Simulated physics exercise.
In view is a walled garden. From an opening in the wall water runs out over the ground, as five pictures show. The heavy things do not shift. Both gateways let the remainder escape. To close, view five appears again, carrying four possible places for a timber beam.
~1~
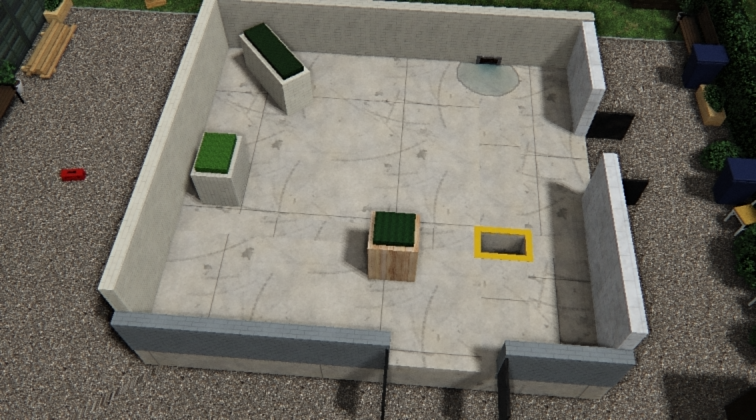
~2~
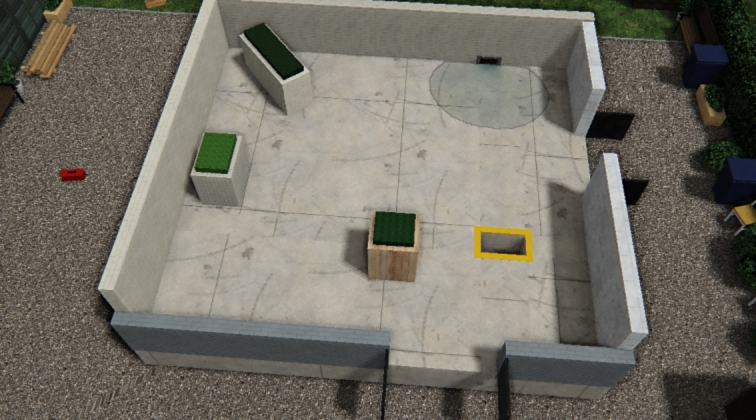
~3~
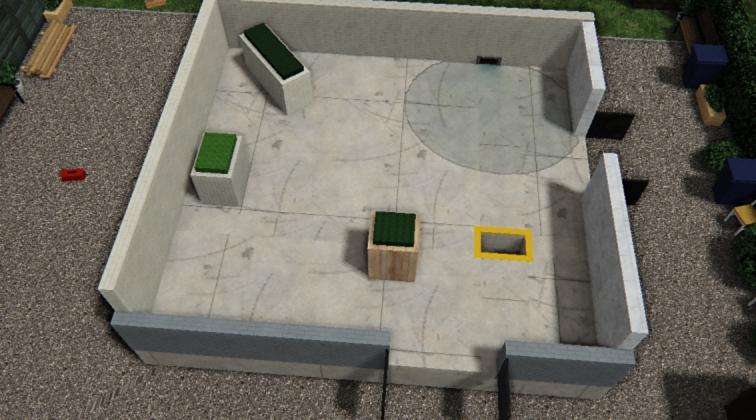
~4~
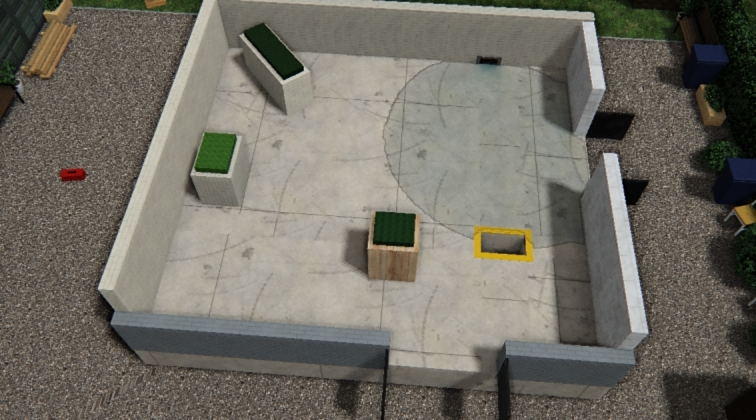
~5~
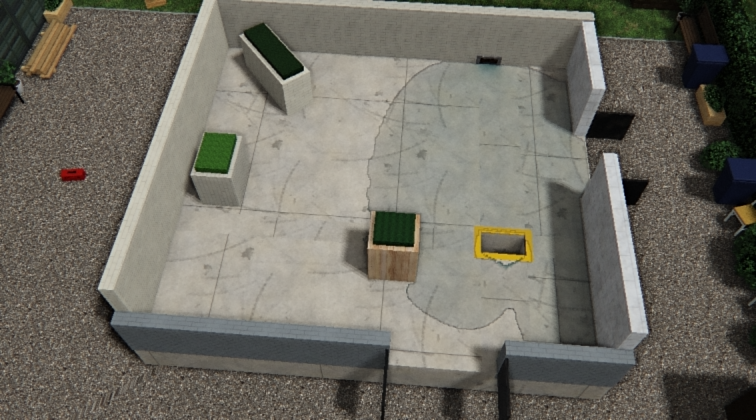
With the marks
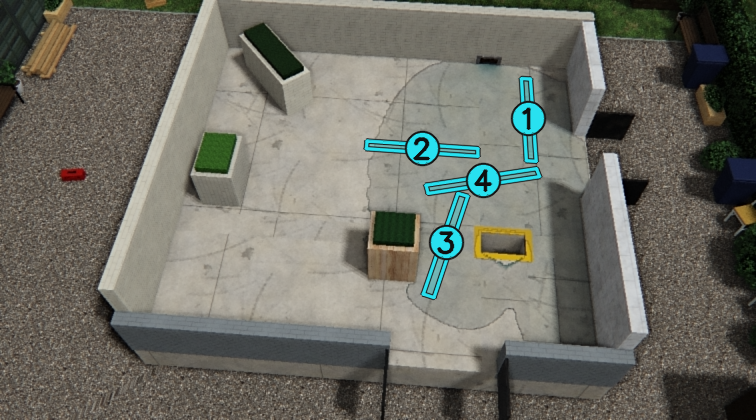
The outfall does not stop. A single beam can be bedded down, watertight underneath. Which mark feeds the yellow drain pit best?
Go for 1.
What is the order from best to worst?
Best to worst: 1, 3, 2, 4.
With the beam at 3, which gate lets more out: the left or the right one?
The left one.
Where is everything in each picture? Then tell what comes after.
The first picture shows outfall at (489, 60); yellow drain pit at (503, 244); open gate at (443, 356); open gate at (577, 166); 2 % of the ground under water, visible out to (504, 91); yellow drain pit still dry.
In the second picture, 7 % of the ground under water, visible out to (511, 125); yellow drain pit still dry.
In the third picture, 17 % of the ground under water, visible out to (513, 170); yellow drain pit still dry.
In the fourth picture, 29 % of the ground under water, visible out to (545, 242); yellow drain pit taking water.
In the fifth picture, 41 % of the ground under water, visible out to (551, 326); yellow drain pit taking water.
In cyan, 1 from (531, 161) to (525, 78); 2 from (366, 144) to (477, 152); 3 from (428, 295) to (462, 194); 4 from (427, 189) to (538, 172).
With 1, about 41 % of the stream goes into the yellow drain pit, about 59 % out by the gates.
With 2, about 15 % of the stream goes into the yellow drain pit, about 83 % out by the gates.
With 3, about 25 % of the stream goes into the yellow drain pit, about 73 % out by the gates.
With 4, about 2 % of the stream goes into the yellow drain pit, about 96 % out by the gates.
